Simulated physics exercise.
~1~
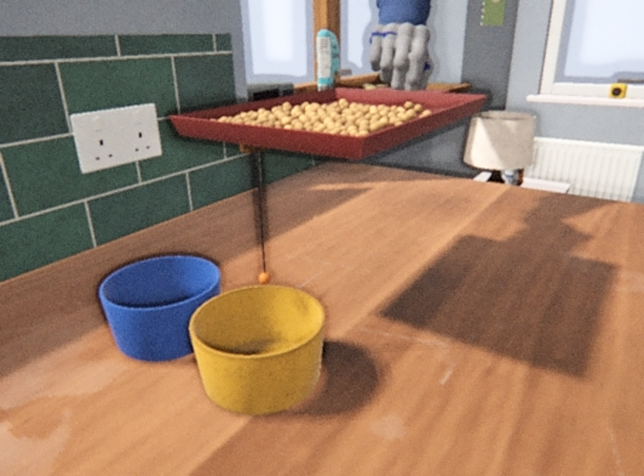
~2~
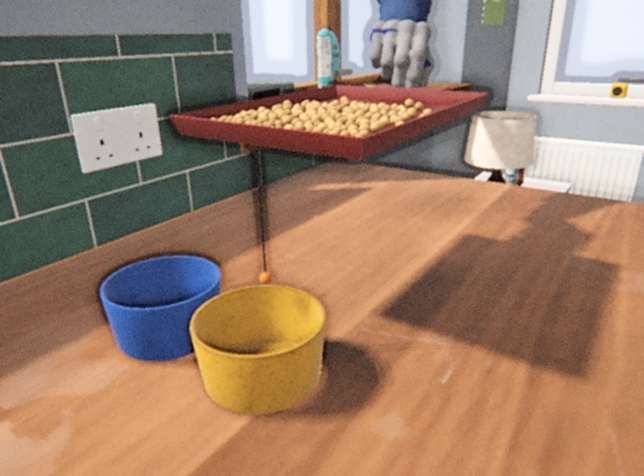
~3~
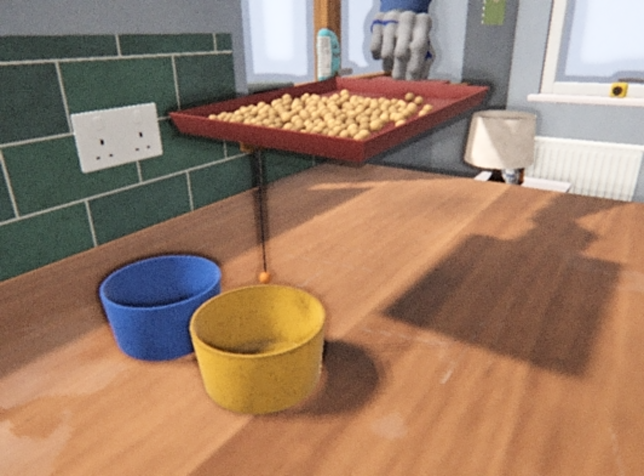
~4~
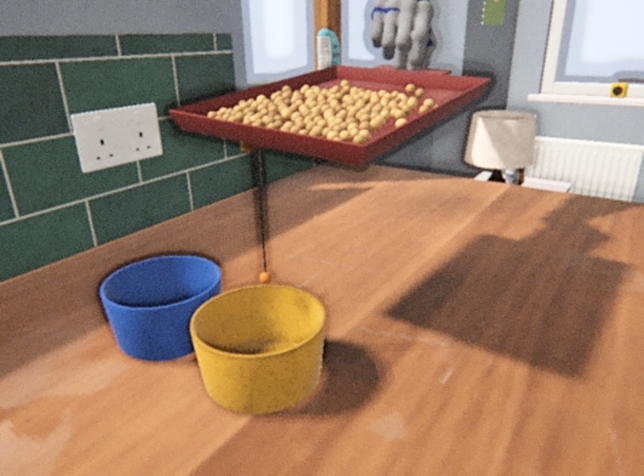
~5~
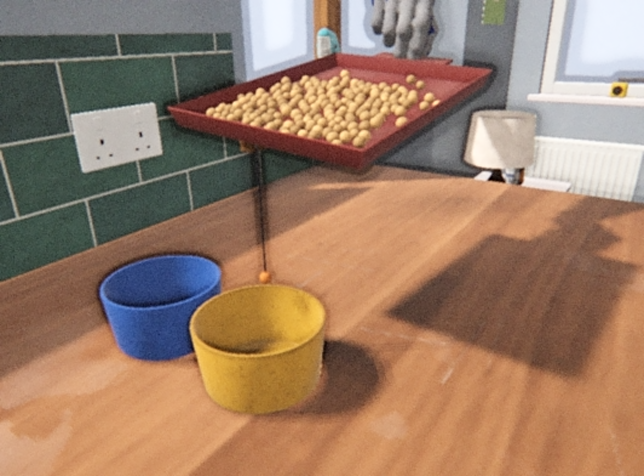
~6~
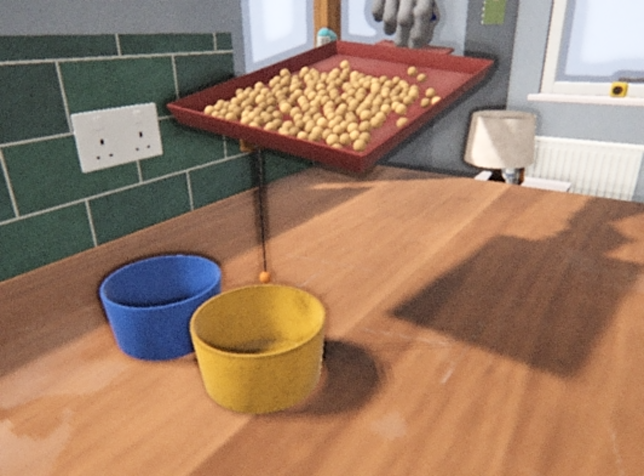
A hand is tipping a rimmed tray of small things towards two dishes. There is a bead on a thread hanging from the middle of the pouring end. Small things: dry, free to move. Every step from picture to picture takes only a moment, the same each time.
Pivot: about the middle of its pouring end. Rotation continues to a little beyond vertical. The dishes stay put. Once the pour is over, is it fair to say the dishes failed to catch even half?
Yes, they caught less than half.
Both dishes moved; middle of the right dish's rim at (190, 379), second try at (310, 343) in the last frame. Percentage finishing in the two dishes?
Trial 1: 0 percent; trial 2: 80 percent.
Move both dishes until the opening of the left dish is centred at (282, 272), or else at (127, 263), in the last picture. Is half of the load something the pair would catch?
The first try: The smaller part. The second: The smaller part.
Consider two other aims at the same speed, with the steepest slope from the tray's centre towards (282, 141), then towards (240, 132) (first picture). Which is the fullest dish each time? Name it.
The first place favours the right of the two, the second the left of the two.
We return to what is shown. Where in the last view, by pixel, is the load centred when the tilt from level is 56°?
The load is centred near (328, 145).
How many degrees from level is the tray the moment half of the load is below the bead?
Approx. 70° from level.
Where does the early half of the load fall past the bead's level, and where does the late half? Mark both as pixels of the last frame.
Initially about (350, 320); subsequently about (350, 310).
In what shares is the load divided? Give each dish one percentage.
For the left dish 0 per cent, for the right dish 20.
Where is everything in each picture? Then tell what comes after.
The first frame shows corners of the pouring end at (179, 116) and (360, 135), level; middle of the load at (326, 119), round wooden beads; left dish at (116, 328); right dish at (213, 376); bead on its thread at (265, 279).
The second frame shows corners of the pouring end at (179, 115) and (360, 136), level; middle of the load at (327, 118).
The third frame shows corners of the pouring end at (178, 113) and (360, 138), tipped barely, lowest at the right corner; middle of the load at (327, 115).
The fourth frame shows corners of the pouring end at (178, 110) and (360, 142), tipped a little, lowest at the right corner; middle of the load at (327, 110).
The fifth frame shows corners of the pouring end at (177, 107) and (360, 147), tipped a little, lowest at the right corner; middle of the load at (326, 105).
The sixth frame shows corners of the pouring end at (176, 104) and (360, 151), tipped a little, lowest at the right corner; middle of the load at (326, 102), about half on the move; left dish at (117, 327); right dish at (214, 375).
Soon after the last picture, tray tipped steeply; most on the tray; a stray few in the right dish; a stray few outside both; a small part in the air.
A little later, tray tipped right over; about a quarter in the right dish; most outside both; a stray few in the air.
Later still, tray tipped past a quarter turn; about a quarter in the right dish; most outside both.
At rest, tray tipped past a quarter turn; about a quarter in the right dish; none in the left dish; most outside both.
